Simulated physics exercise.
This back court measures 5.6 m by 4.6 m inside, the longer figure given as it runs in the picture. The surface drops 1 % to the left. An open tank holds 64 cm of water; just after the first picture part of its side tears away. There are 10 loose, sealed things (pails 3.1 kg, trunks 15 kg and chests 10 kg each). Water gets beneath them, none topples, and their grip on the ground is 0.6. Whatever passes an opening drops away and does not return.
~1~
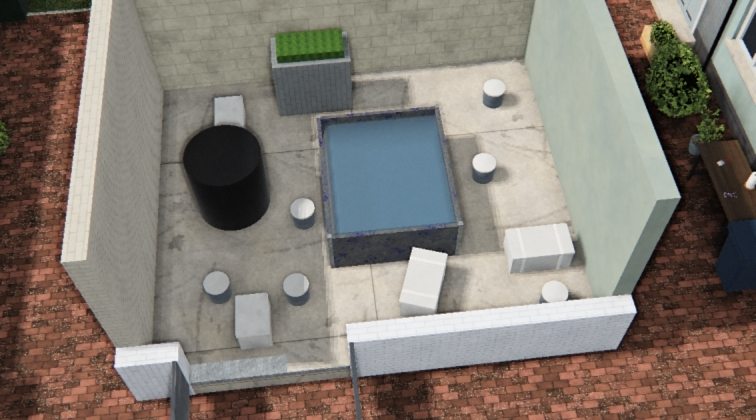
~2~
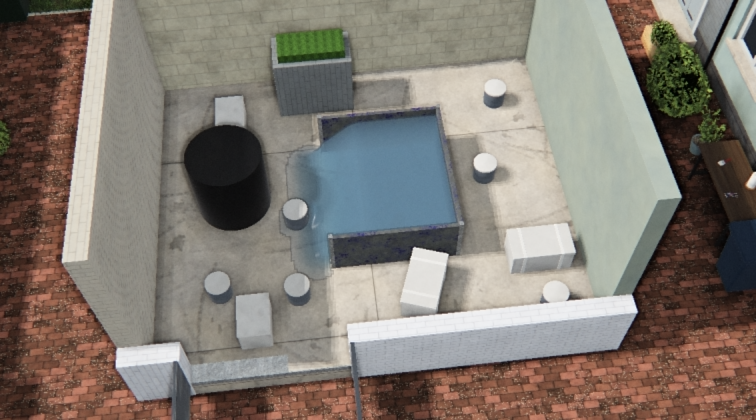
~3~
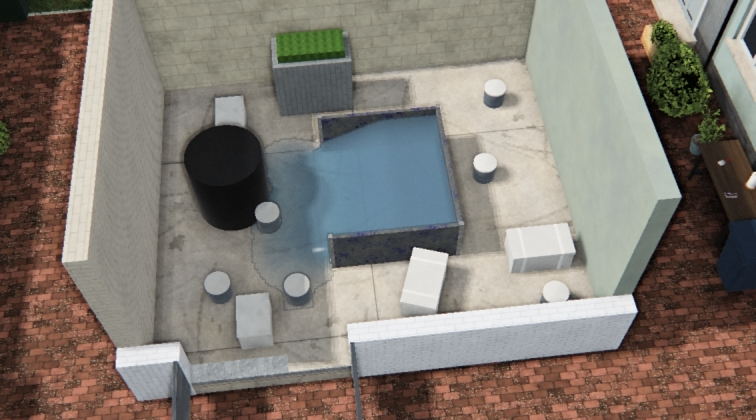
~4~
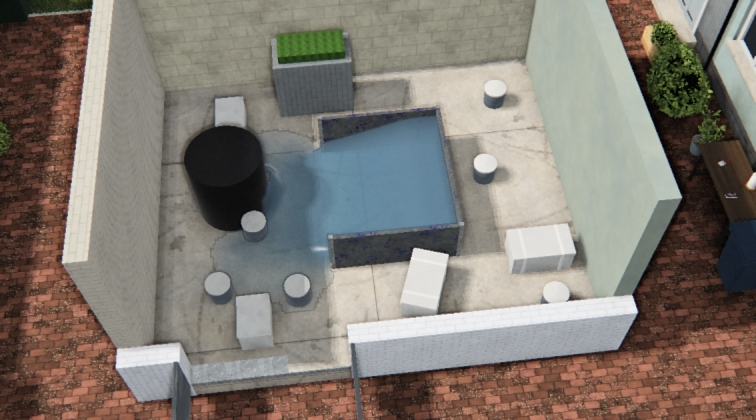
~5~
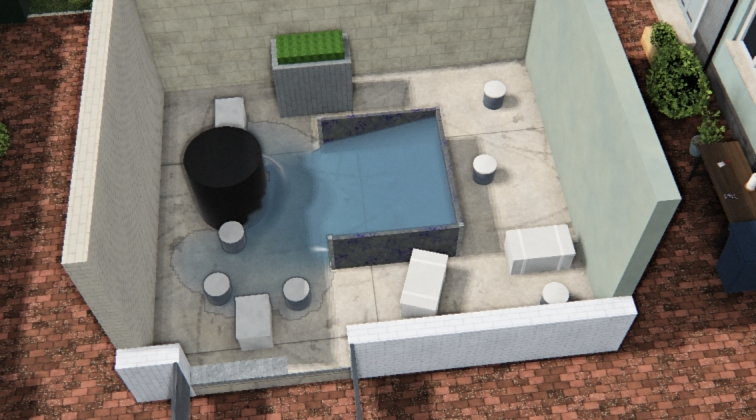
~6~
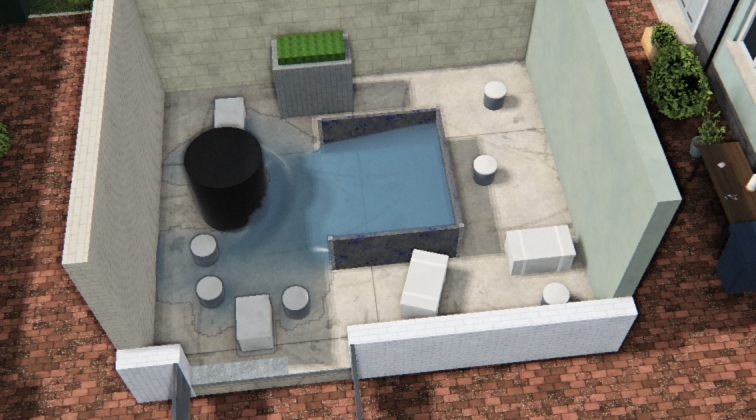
Walled courtyard with water pouring from an open tank's left side, spreading around a black cylinder and carrying a small pail leftward.
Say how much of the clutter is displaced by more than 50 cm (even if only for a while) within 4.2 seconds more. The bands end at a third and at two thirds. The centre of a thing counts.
It is between one and two thirds.
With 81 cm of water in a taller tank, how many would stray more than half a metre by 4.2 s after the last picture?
Then 6.
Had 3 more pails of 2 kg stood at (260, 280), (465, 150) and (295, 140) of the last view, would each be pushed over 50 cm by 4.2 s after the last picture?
In that order: More, under, more.
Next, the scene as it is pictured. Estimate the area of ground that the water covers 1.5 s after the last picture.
About 13 m2.
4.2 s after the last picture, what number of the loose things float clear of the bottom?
1 of them.
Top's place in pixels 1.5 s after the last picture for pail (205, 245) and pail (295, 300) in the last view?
Around (158, 316) and (295, 327).
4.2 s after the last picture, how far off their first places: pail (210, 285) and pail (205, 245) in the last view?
In turn: Washed out, gone out.
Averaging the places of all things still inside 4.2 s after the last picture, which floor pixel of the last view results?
At about (447, 207).
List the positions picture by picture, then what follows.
In the first picture, a pail at (302, 208) rests on the ground; a pail at (296, 284) rests on the ground; water covers 3.1 m2; 0 of 10 have shifted.
In the second picture, a pail at (295, 209), on the bottom, 11 cm from its start; a pail at (297, 284), on the bottom; water covers 4.1 m2; 1 of 10 have shifted.
In the third picture, a pail at (267, 212) rests on the ground, 48 cm from its start; a pail at (297, 284) rests on the ground; water covers 5.2 m2; 1 of 10 have shifted.
In the fourth picture, a pail at (253, 221) floats, 68 cm from its start; a pail at (297, 285), on the bottom; water covers 6.3 m2; 1 of 10 have shifted.
In the fifth picture, a pail at (231, 232), afloat, 99 cm from its start; a pail at (296, 289), on the bottom, 4 cm from its start; 7.4 m2 under water; 1 of 10 have shifted.
In the sixth picture, a pail at (203, 245), afloat, 139 cm from its start; a pail at (296, 298) rests on the ground, 16 cm from its start; water covers 8.5 m2; 3 of 10 have shifted.
Then, 0.4 s after the last picture 3 of 10 are over 50 cm from their spots; 2 afloat.
Then, 1.5 s after the last picture 5 of 10 are over 50 cm from their spots; 2 afloat.
Then, 2.8 s after the last picture 5 of 10 are over 50 cm from their spots; 2 afloat.
Then, 4.2 s after the last picture 4 of 10 are over 50 cm from their spots, and 5 have been at some point; 1 afloat.
